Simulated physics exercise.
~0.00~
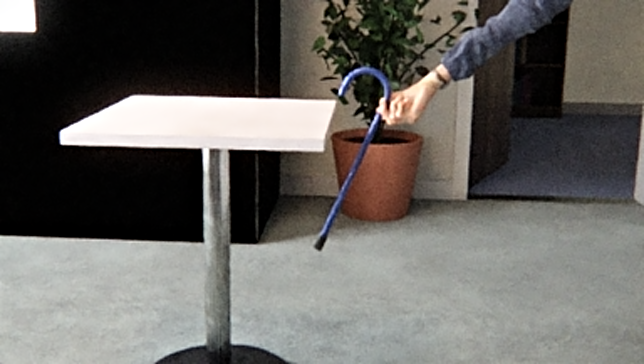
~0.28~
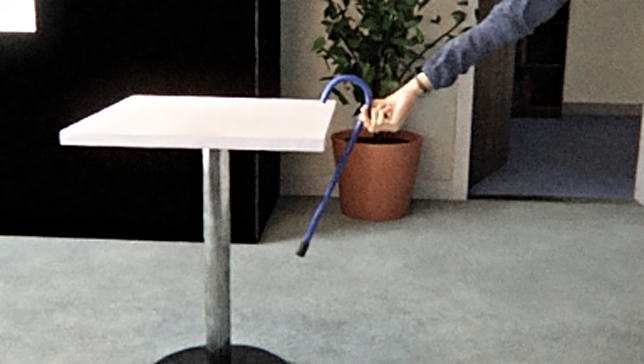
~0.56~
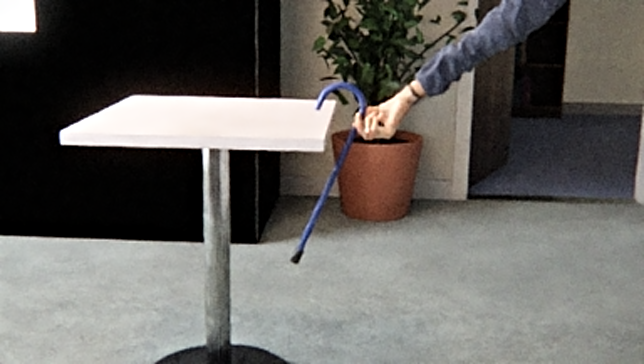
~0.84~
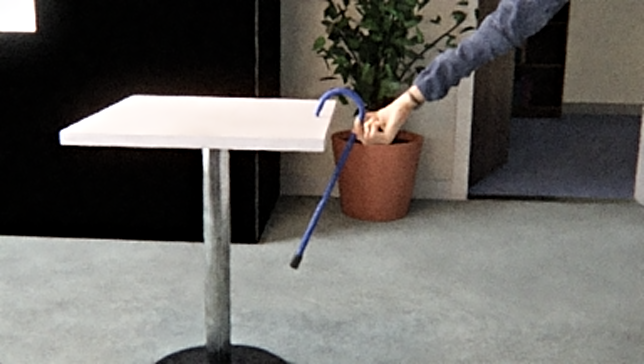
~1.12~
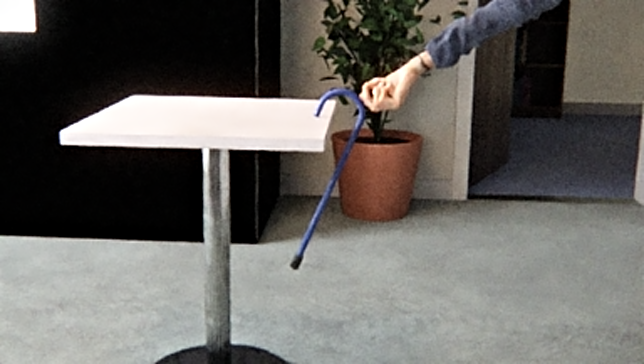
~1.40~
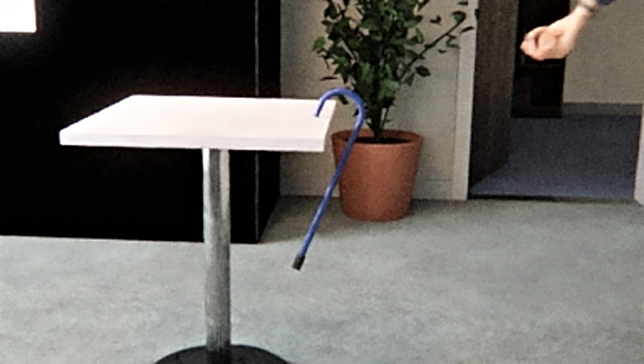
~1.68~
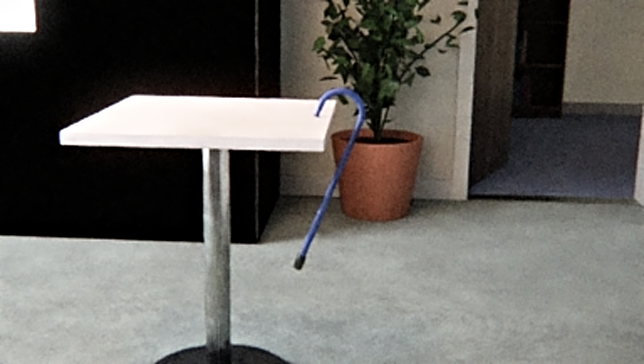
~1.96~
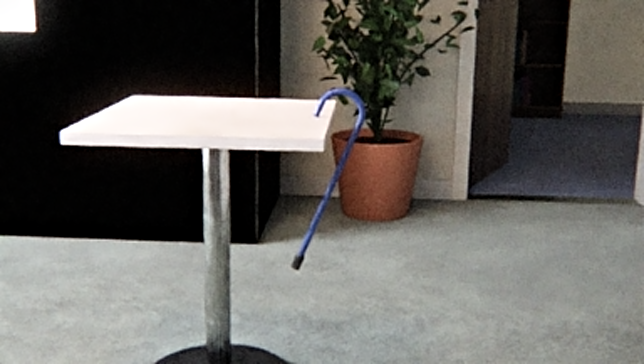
A blue cane with a curved handle is held by a hand reaching in from the upper right, beside a white square-topped table on a metal post. The still, slightly raised view shows a room with a grey floor, a black panel behind the table, a leafy plant in a terracotta pot and an open doorway at right. The hand moves the cane left and slightly down, setting its hook over the table's right edge. It then lets go and draws back out of view. The cane stays hooked there, hanging at a slant without moving.
